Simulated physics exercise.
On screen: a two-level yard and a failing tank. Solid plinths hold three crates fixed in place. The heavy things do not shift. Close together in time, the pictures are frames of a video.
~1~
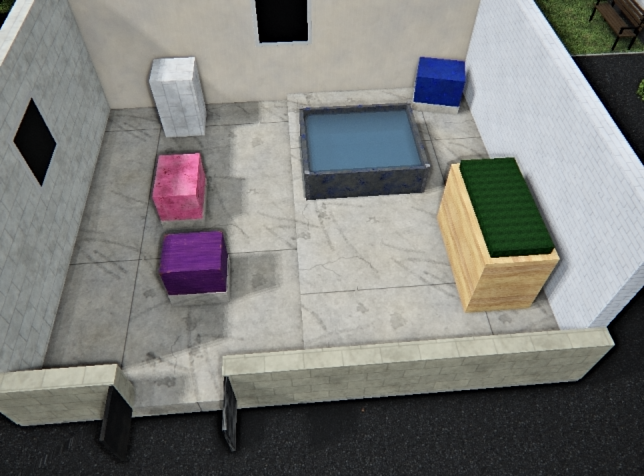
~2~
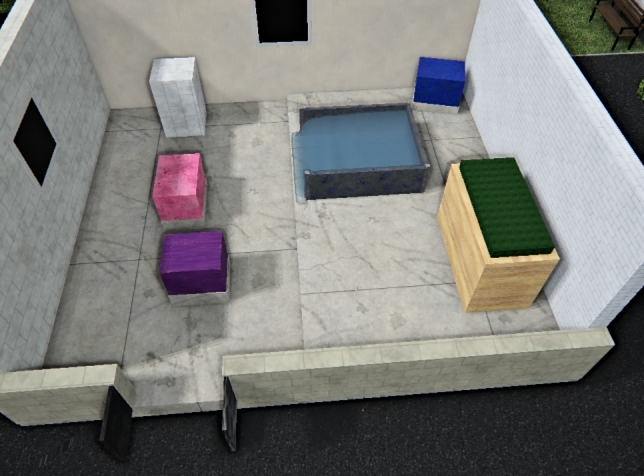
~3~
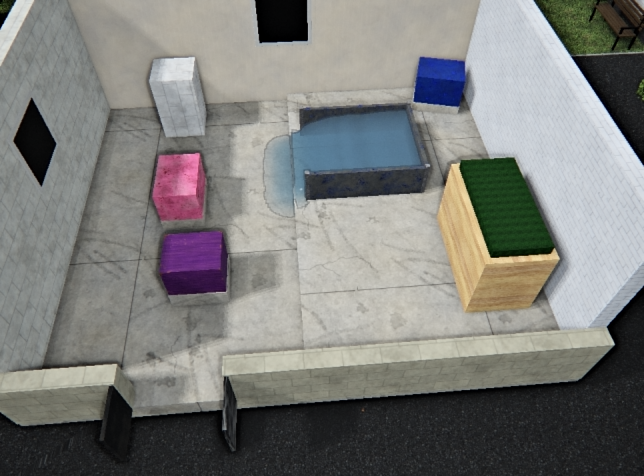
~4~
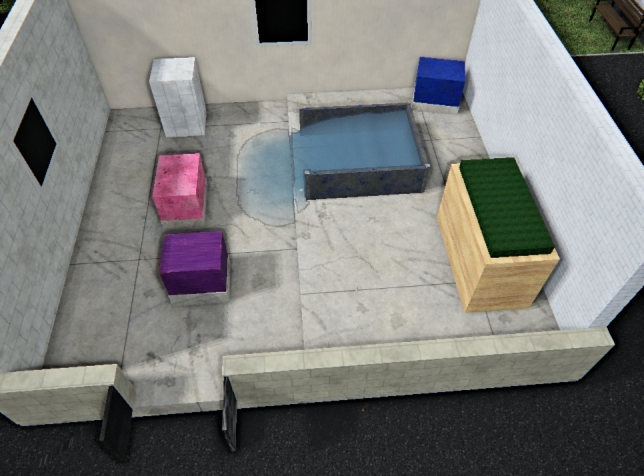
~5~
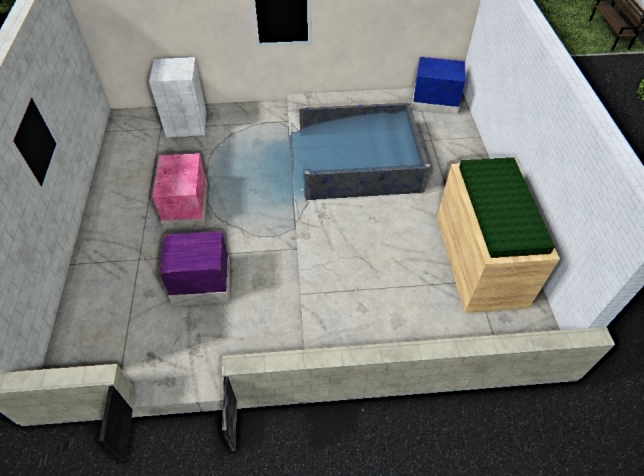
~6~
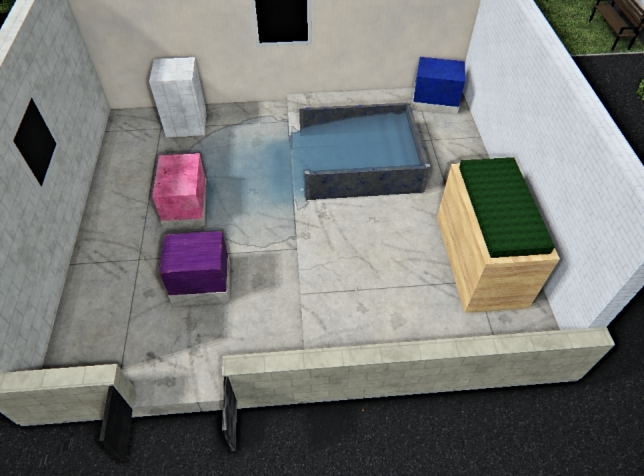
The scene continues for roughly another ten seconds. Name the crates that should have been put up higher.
Afterwards, the pink crate ends up wet; the blue crate ends up dry; the purple crate ends up dry.
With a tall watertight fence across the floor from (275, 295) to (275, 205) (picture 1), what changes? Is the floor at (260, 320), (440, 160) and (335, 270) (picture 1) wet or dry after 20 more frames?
One by one: Soaked, spared, spared.
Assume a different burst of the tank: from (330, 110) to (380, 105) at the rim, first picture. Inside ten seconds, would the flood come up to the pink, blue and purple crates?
In that case the pink crate is never flooded, the blue crate is flooded and the purple crate is never flooded.
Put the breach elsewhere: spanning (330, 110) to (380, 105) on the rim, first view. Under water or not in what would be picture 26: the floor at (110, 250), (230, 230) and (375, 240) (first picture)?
Spared, then spared, then spared.
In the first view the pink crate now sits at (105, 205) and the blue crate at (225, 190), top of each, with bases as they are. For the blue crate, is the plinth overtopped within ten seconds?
Blue crate is reached.
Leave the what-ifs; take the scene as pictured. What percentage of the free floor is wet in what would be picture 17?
The answer is around 35 per cent.
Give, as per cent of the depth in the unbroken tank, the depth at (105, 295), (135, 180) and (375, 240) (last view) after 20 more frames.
In order: 4, 16, 0 %.
A moment on, water covers 25 % of the floor; the pink crate water round its plinth, the blue crate not reached, the purple crate water round its plinth.
Next, water covers 35 % of the floor; the pink crate water round its plinth, the blue crate not reached, the purple crate water round its plinth.
Then, water covers 45 % of the floor; the pink crate water round its plinth, the blue crate not reached, the purple crate water round its plinth.
Later, water covers 55 % of the floor; the pink crate water round its plinth, the blue crate not reached, the purple crate water round its plinth.
In the end, water covers 55 % of the floor; the pink crate was topped, the blue crate stayed above the water, the purple crate stayed above the water.
